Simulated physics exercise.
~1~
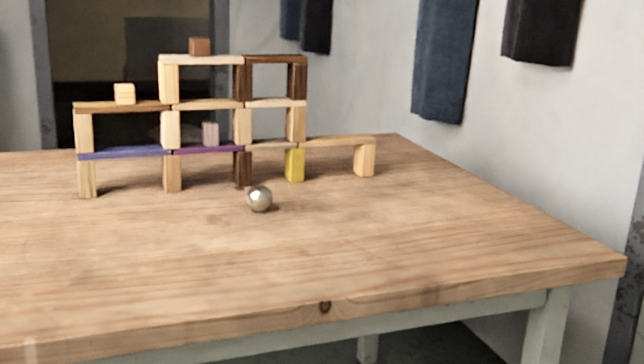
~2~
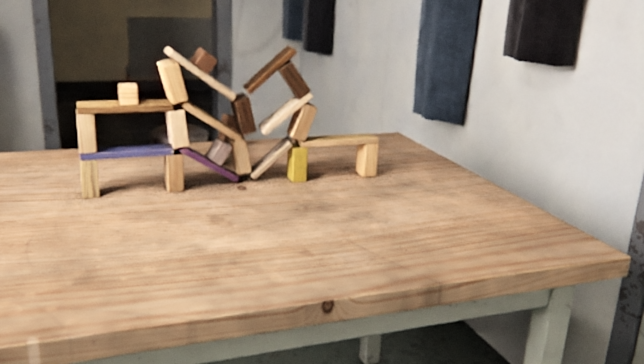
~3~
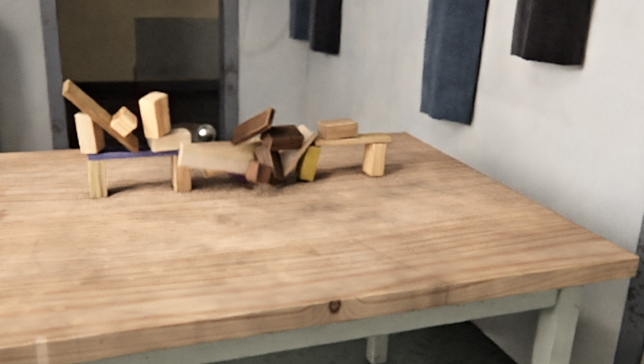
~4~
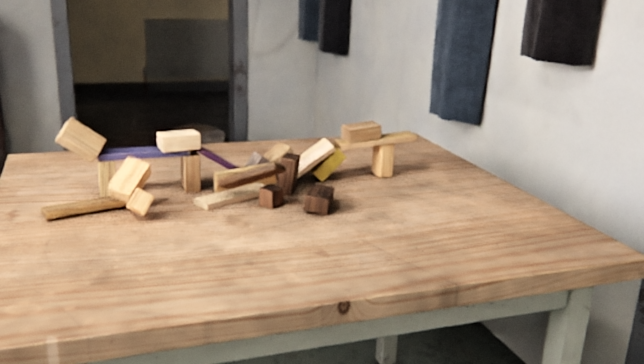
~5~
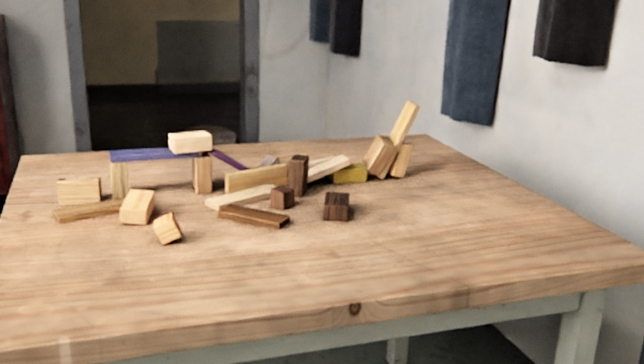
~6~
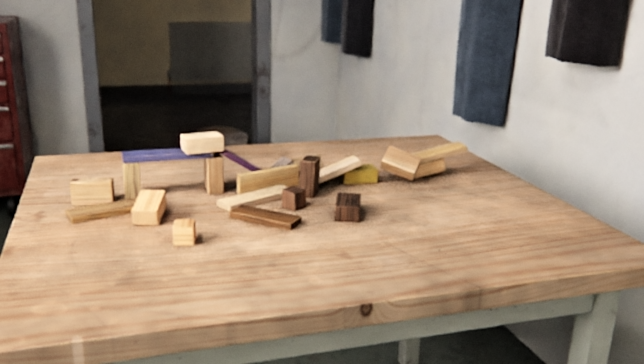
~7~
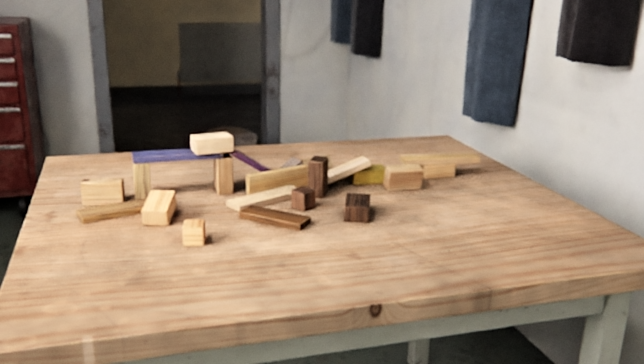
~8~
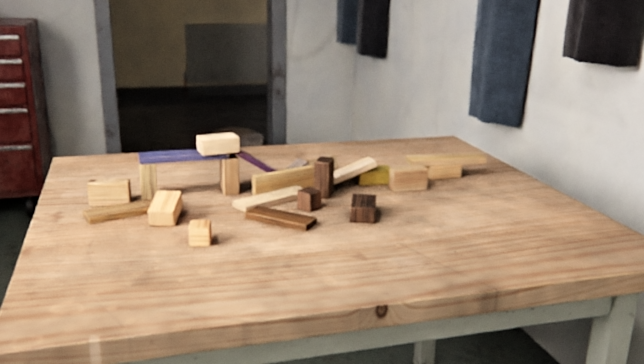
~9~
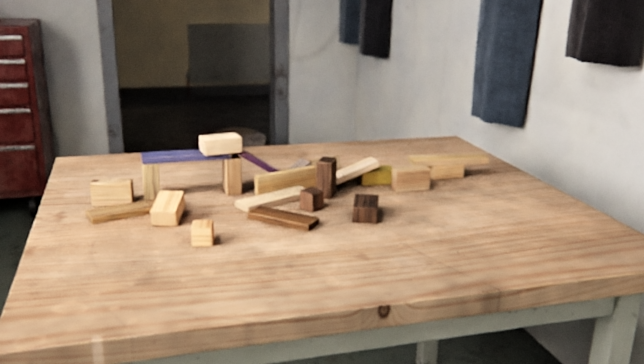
In a grey-walled room with dark cloths hanging at the right, a wooden table is seen from slightly above its front edge. On it stands a three-level structure of pale and dark wooden blocks, with a blue plank at left, a purple one beside it and a yellow post at right, and a steel ball in front. The ball moves into the structure, and the middle buckles and caves in. Pieces tumble forward and the yellow post tips over as the view pans left, revealing a red cabinet. Finally the scattered blocks lie still, the purple plank slants, and the blue plank remains up.
